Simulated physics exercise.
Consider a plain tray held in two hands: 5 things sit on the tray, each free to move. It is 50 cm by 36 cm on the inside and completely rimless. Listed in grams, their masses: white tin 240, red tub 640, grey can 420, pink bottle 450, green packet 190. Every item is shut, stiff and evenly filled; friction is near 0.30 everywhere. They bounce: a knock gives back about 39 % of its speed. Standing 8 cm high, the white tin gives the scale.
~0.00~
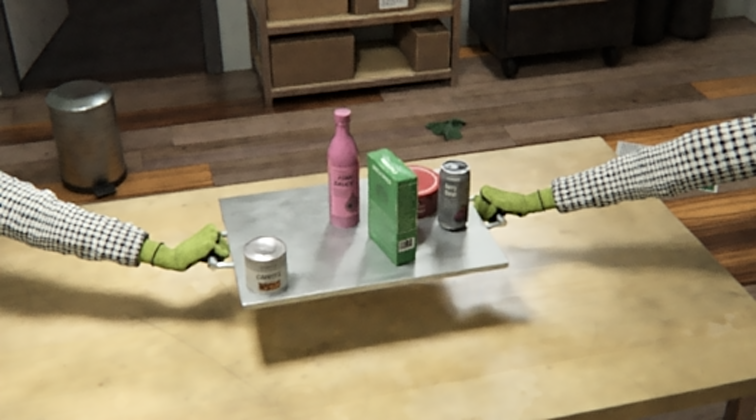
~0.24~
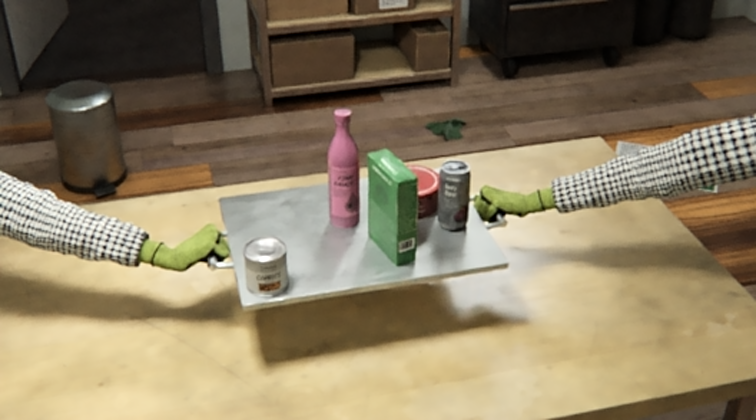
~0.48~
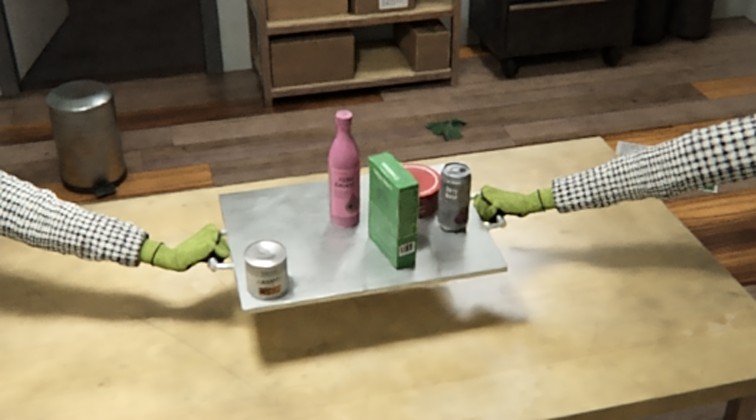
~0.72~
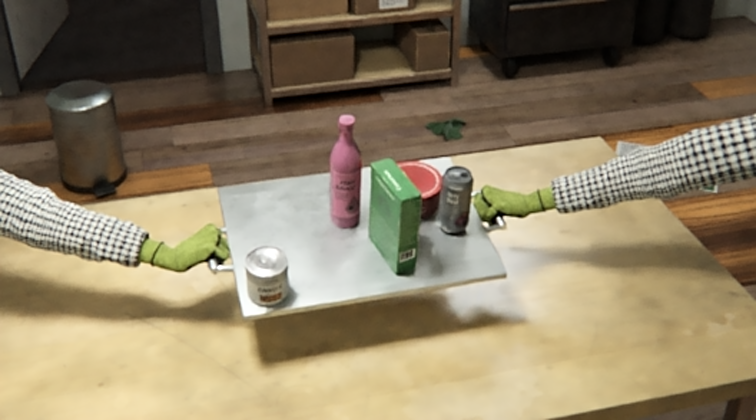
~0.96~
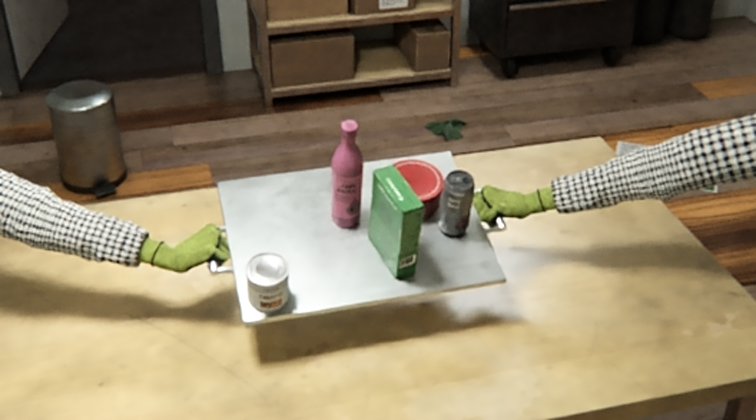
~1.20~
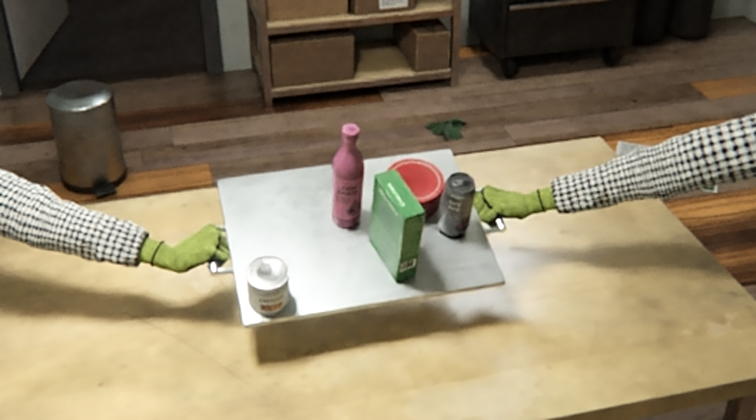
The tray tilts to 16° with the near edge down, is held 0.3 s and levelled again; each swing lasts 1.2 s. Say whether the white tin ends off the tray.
The white tin remains on the tray.
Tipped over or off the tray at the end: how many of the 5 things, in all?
Tally: 1.
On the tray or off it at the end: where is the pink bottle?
When everything stops, the pink bottle is out of bounds.
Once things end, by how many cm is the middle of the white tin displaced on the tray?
Net distance near 0 cm.
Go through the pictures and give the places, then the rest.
In the first picture, tray level; white tin (266, 266).
In the second picture, tray level; pink bottle (344, 168); green packet (392, 208).
In the third picture, tray tilted 3°, near edge down; grey can (454, 198).
In the fourth picture, tray tilted 9°, near edge down; pink bottle (346, 171); green packet (394, 217).
In the fifth picture, tray tilted 13°, near edge down; grey can (456, 204).
In the sixth picture, tray tilted 16°, near edge down; white tin (268, 285); pink bottle (348, 175).
Around 1.80 s, tray tilted 15°, near edge down; pink bottle tipped 54° against what carries it; green packet shifted 3 cm.
Around 2.00 s, tray tilted 12°, near edge down; pink bottle now off the tray; green packet shifted 4 cm.
Around 2.30 s, tray tilted 6°, near edge down; green packet shifted 4 cm.
Finally (3.3 s), off the tray, pink bottle; the other 4 still in place (within 5 cm). Final places as that camera would see them, white tin near (266, 267).
